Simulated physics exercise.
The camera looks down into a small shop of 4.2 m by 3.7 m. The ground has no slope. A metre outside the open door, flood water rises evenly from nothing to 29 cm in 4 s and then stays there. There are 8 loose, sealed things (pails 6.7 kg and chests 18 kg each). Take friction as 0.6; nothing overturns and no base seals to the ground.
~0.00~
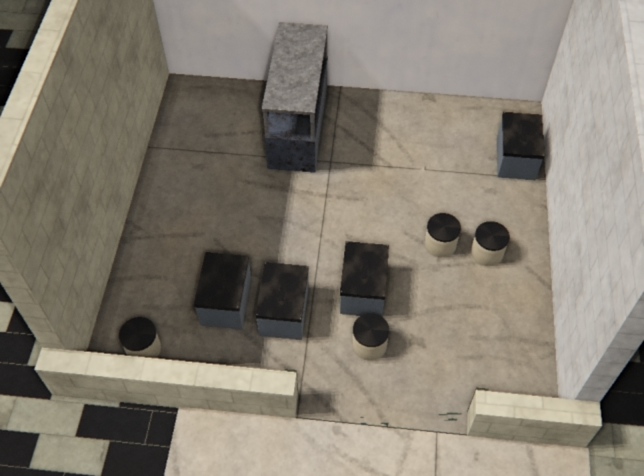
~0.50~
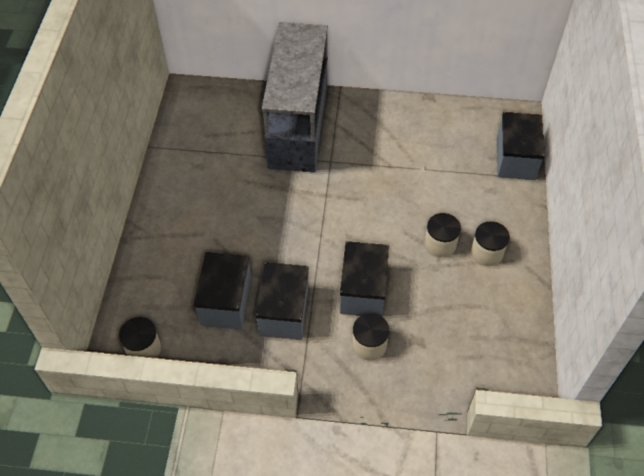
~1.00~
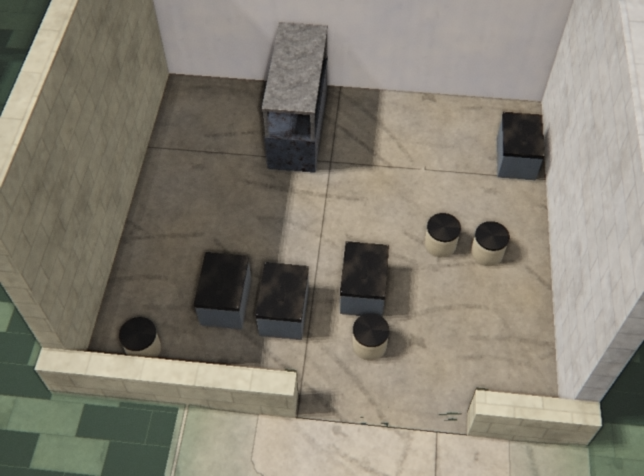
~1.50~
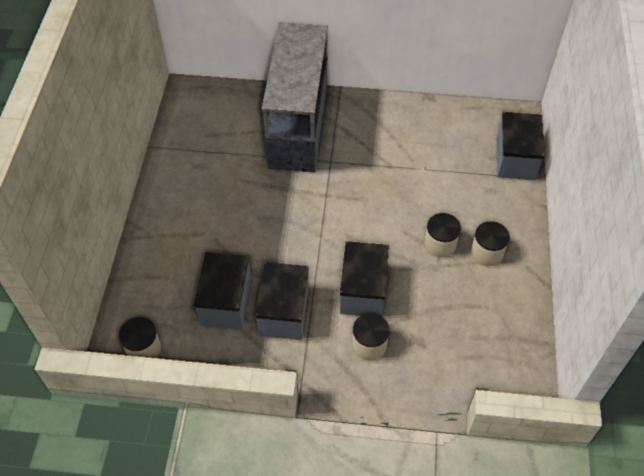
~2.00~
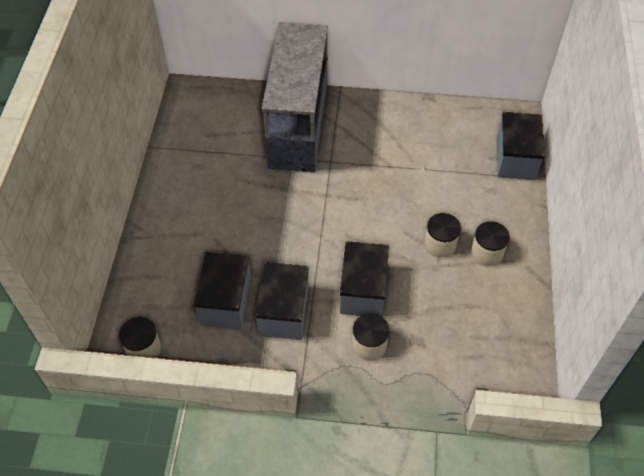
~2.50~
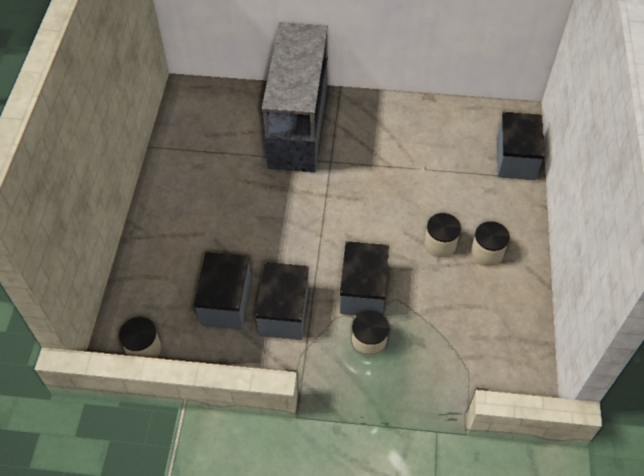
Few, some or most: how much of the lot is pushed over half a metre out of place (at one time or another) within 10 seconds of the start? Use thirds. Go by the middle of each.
Share: One to two thirds.
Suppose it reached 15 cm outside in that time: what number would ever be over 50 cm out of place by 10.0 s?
In that case 3 of them.
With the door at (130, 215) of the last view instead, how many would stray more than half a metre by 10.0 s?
In that case 7 of them.
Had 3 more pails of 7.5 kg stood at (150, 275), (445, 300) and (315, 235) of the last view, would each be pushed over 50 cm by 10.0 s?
In that order: Less, more, more.
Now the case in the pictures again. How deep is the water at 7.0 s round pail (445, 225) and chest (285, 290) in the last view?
Roughly 25 and 4 cm.
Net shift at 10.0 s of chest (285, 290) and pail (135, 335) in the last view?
In turn: 20 cm, 30 cm.
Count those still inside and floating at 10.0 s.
At that moment 6.
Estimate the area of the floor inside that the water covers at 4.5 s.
About 8.5 m2.
After 3.5 s 0 of 8 are over 50 cm from their spots; 1 afloat.
After 4.5 s 4 of 8 are over 50 cm from their spots; 1 afloat.
After 7.0 s 4 of 8 are over 50 cm from their spots; 5 afloat.
After 10.0 s 4 of 8 are over 50 cm from their spots, and 5 have been at some point; 6 afloat.
